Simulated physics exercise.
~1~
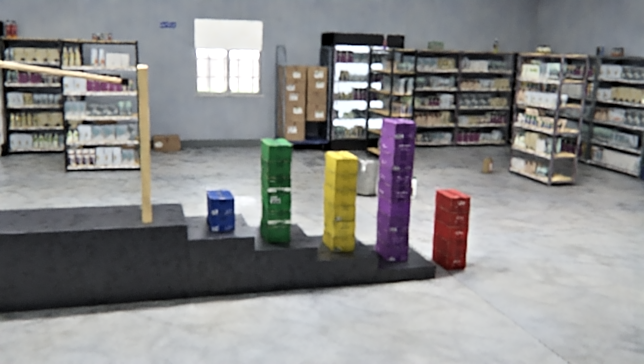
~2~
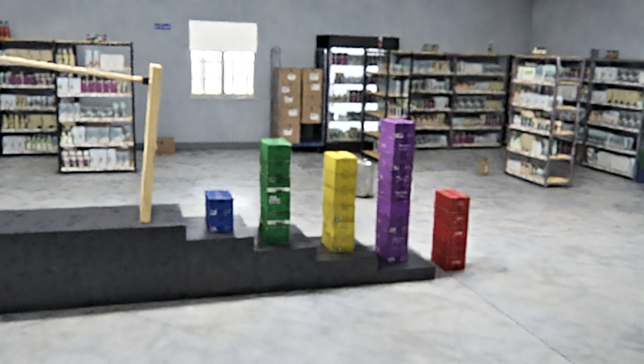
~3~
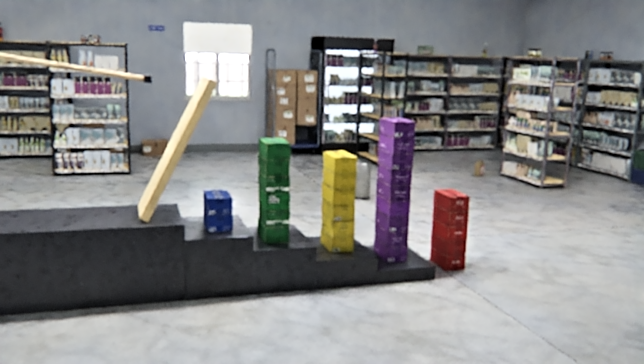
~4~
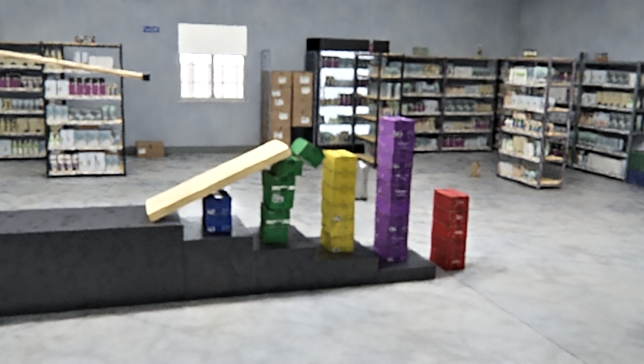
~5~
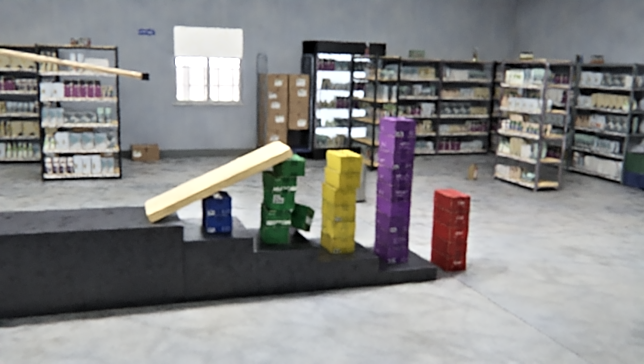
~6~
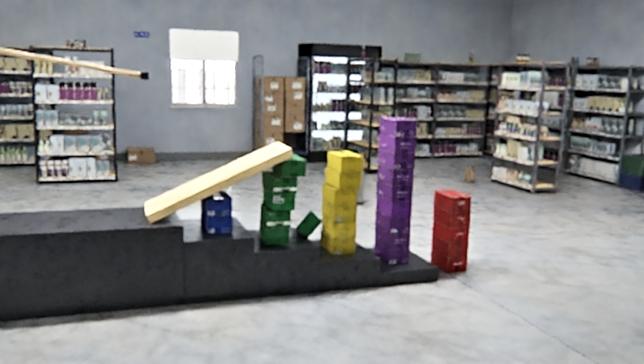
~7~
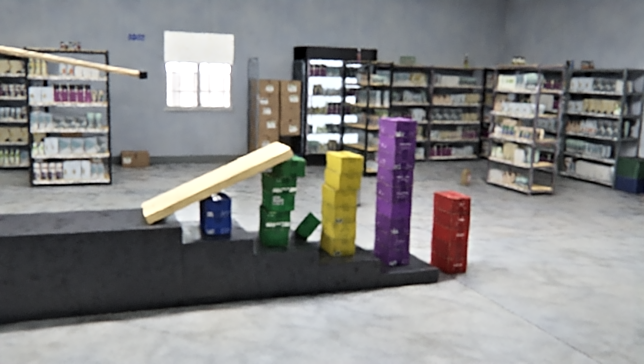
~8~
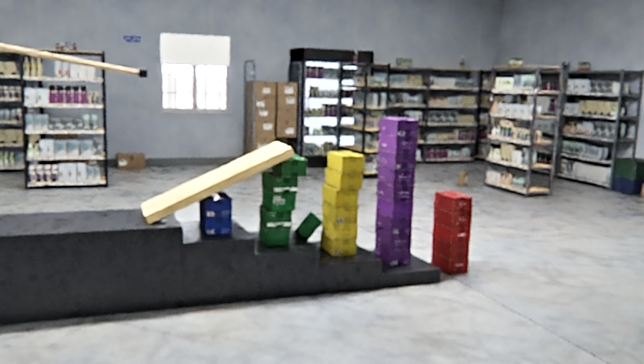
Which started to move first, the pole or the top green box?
The pole started to move first. The top green box only moved later, when the falling board reached its stack.
